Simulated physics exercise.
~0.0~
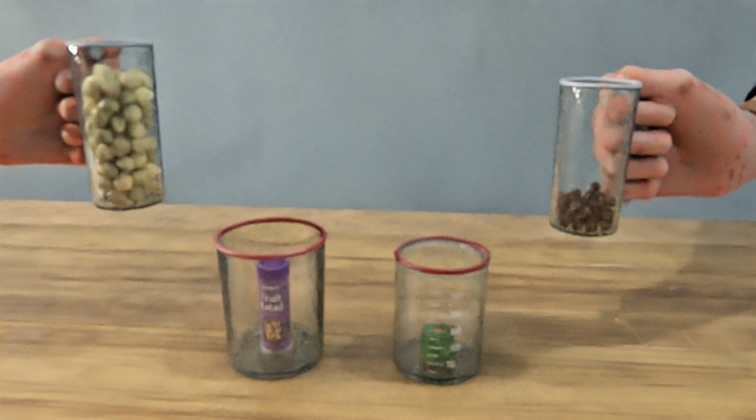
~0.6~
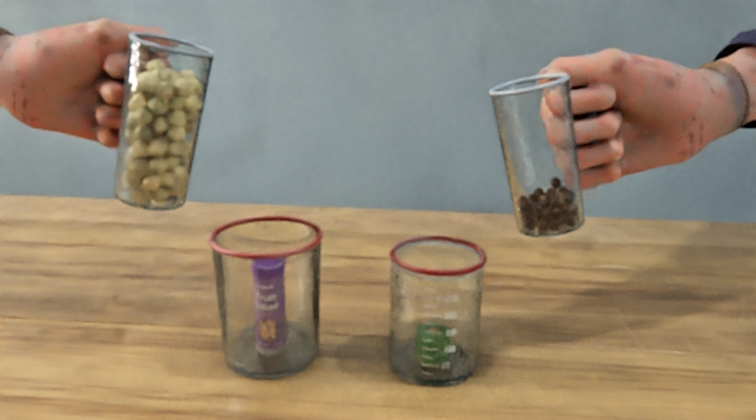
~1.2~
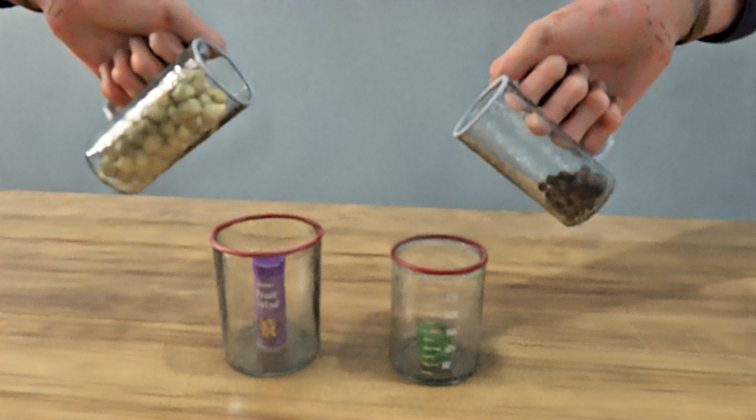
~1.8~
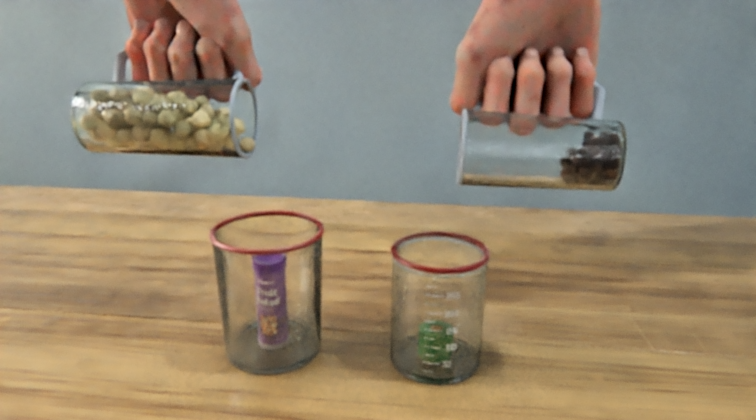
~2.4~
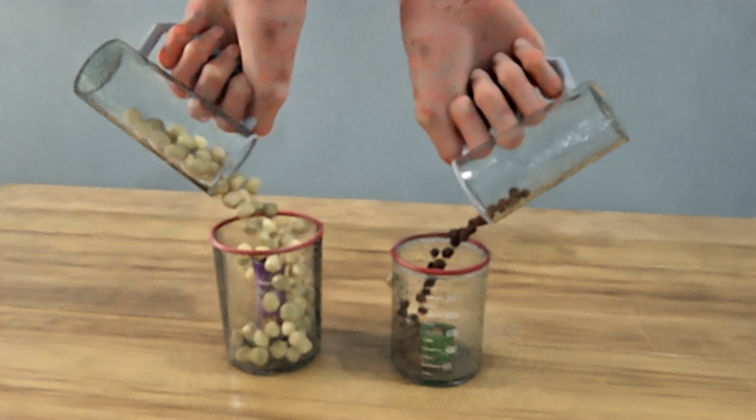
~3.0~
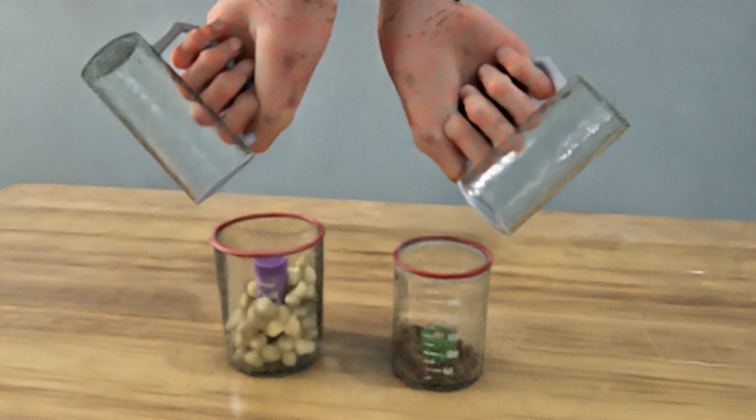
Two hands hold clear, handled cups above a wooden table against a plain blue-grey wall, the left one filled with pale round pieces and the right one holding a little dark brown material. Below them, seen from the front and slightly above, stand two red-rimmed glass containers, a purple tube inside the left and a small green object inside the right. The hands bring the cups inward and tip them onto their sides. They tilt further, and both loads tumble into the containers until the cups are empty. The pale pieces heap around the purple tube, whose top still shows, while the shallow dark layer leaves the green object visible.
